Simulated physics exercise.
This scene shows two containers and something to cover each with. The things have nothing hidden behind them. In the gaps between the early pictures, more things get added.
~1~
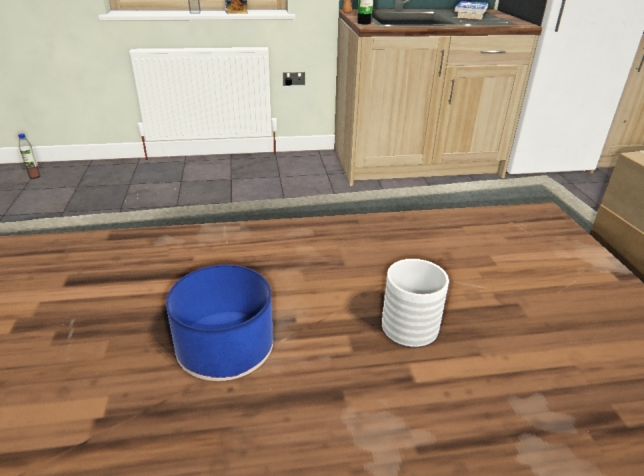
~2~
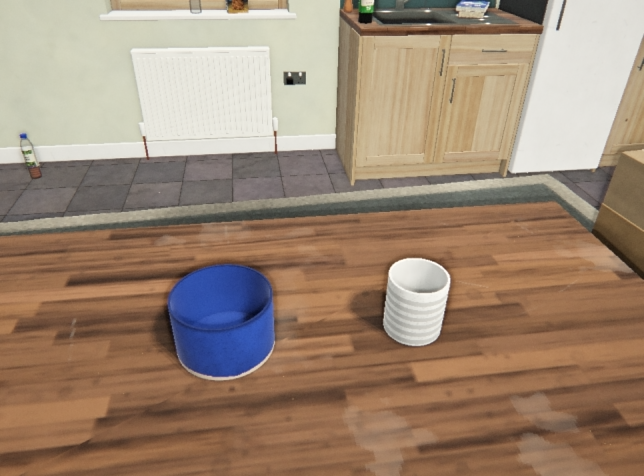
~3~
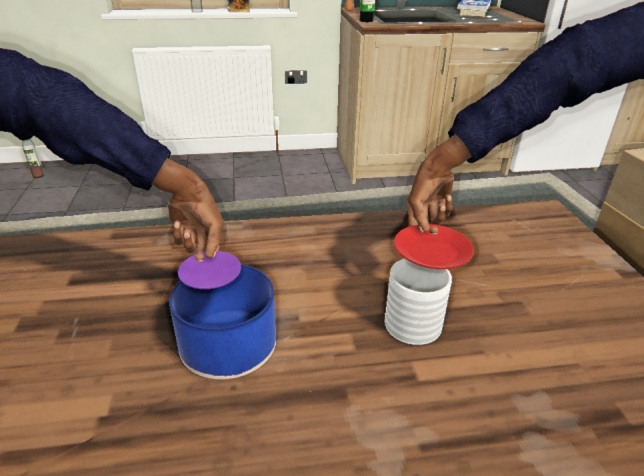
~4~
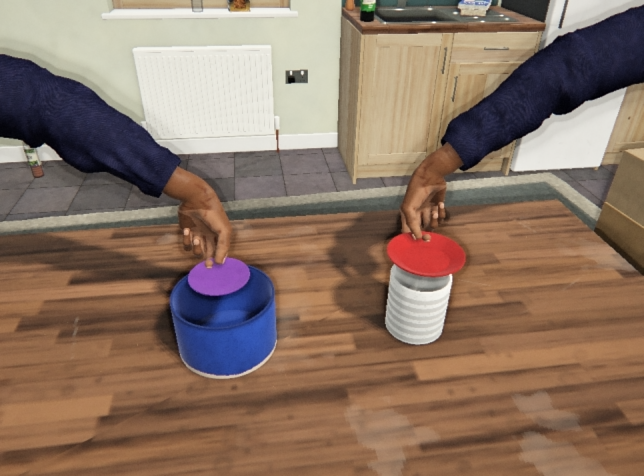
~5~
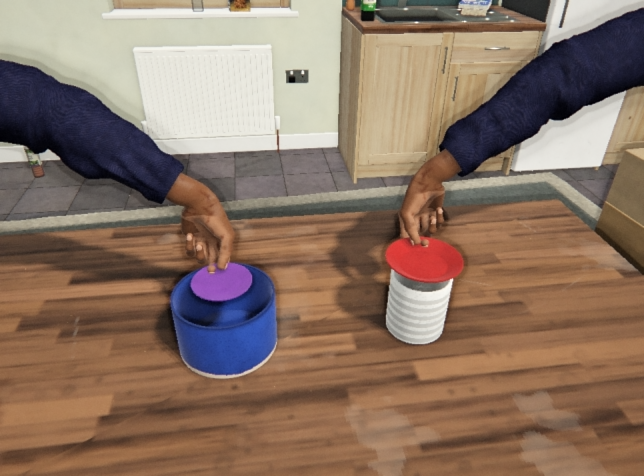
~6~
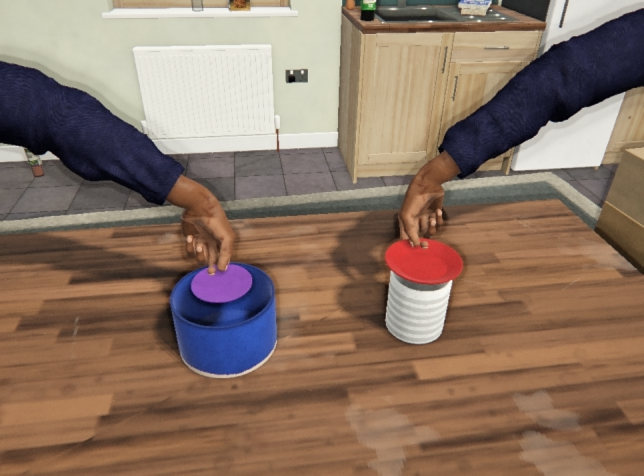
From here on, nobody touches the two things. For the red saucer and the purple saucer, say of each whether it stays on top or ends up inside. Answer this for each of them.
Here the red saucer stays on top, the purple saucer ends up inside.
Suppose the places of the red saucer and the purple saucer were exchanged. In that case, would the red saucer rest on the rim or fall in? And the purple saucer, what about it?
Once moved, the red saucer tumbles in; as for the purple saucer, it does not fall in.
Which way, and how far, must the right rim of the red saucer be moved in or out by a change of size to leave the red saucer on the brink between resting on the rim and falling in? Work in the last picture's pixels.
Looks like close to 8 pixels, moving left.
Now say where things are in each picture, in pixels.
The first picture shows left mug (222, 321).
The second picture shows right mug (415, 302).
The third picture shows still on the way; red saucer (433, 249); left mug (225, 319).
The fourth picture shows still on the way; purple saucer (220, 277); right mug (417, 300).
The fifth picture shows still on the way; red saucer (424, 262); left mug (226, 319).
The sixth picture shows in place, still held; red saucer (423, 264); purple saucer (222, 285); right mug (417, 300).
Then, 0.16 s past the last view, red saucer sitting on the rim near (422, 269); purple saucer in the air near (226, 317).
Finally, the red saucer covers the opening, near (422, 269); the purple saucer drops inside, near (229, 338).
